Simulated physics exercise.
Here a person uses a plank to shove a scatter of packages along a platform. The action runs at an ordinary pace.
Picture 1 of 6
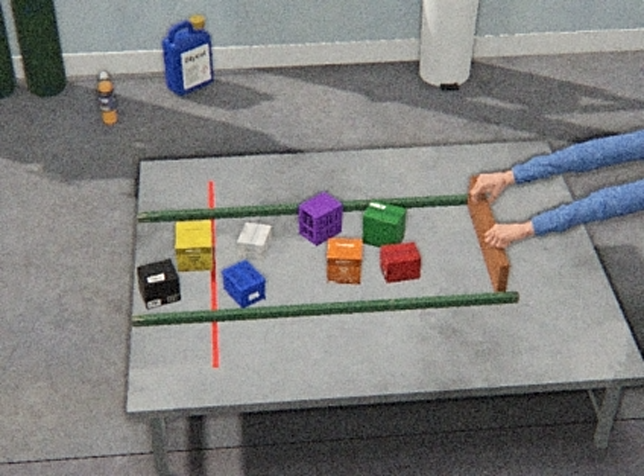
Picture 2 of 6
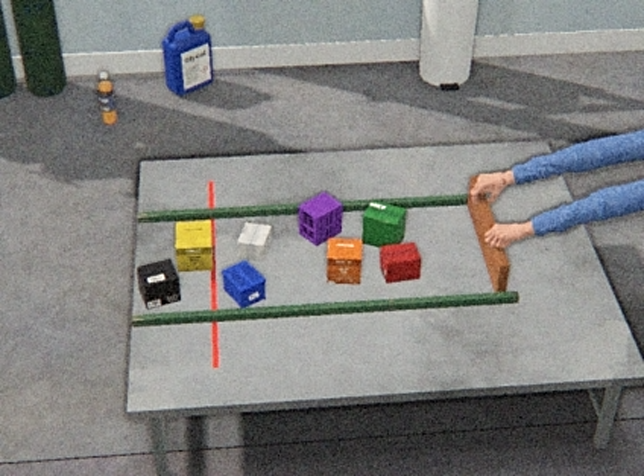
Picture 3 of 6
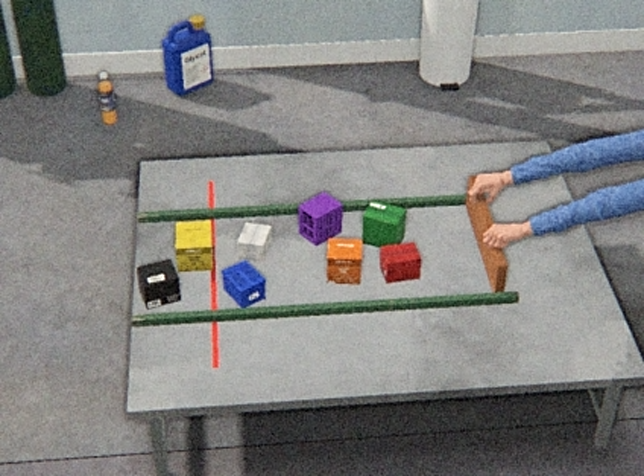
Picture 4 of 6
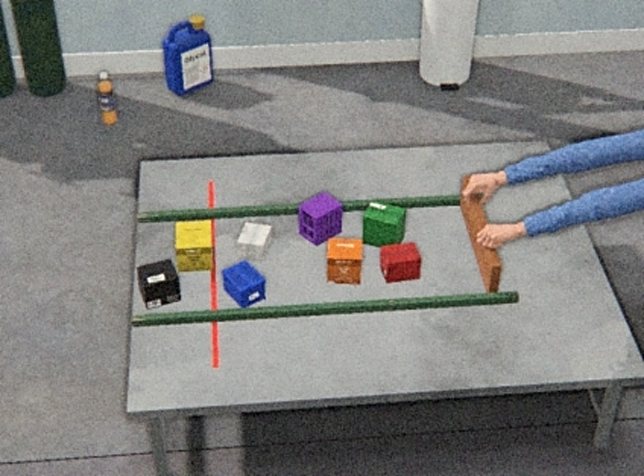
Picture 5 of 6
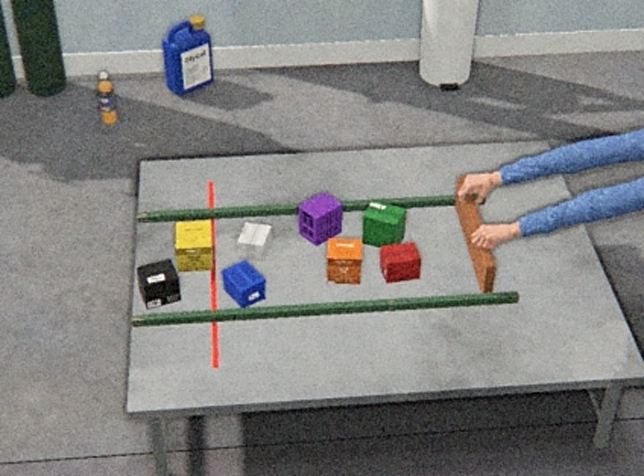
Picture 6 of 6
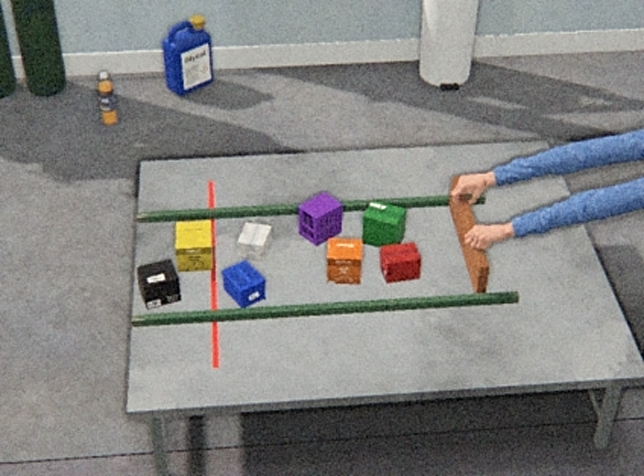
A wooden plank, held by two hands in blue sleeves, slid a short way left along a gray table between green rails, while the colorful boxes scattered ahead of it stayed still.
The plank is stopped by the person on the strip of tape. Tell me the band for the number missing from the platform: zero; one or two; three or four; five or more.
That band is one or two.
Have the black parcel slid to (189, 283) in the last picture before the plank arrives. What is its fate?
Put there, it simply holds its spot.
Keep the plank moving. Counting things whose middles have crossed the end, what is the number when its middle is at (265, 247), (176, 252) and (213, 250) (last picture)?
0; 4; 2.
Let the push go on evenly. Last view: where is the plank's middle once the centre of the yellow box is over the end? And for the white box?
Its middle is about (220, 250) and about (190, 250).
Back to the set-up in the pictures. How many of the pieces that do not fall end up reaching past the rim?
You'd get 0.
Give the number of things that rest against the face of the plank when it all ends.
Well, it touches 4.
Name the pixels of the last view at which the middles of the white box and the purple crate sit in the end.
(163, 248), and the other (194, 219).
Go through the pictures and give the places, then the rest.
Black parcel (159, 284); yellow box (194, 246); blue tote (244, 285); plank (487, 234); tape (213, 265), in the first frame.
Yellow box (194, 246); plank (487, 234), in the second frame.
Blue tote (244, 285); white box (255, 242), in the third frame.
Black parcel (159, 284); green parcel (384, 226), in the fourth frame.
Yellow box (194, 246); red parcel (400, 263), in the fifth frame.
Black parcel (159, 284); yellow box (194, 246); blue tote (244, 285); plank (468, 235); tape (213, 265), in the sixth frame.
A little later, none off yet; black parcel at rest near (159, 284); yellow box at rest near (194, 246); blue tote at rest near (244, 285).
When it is over, the number that fall off is one or two; down, yellow box and black parcel.
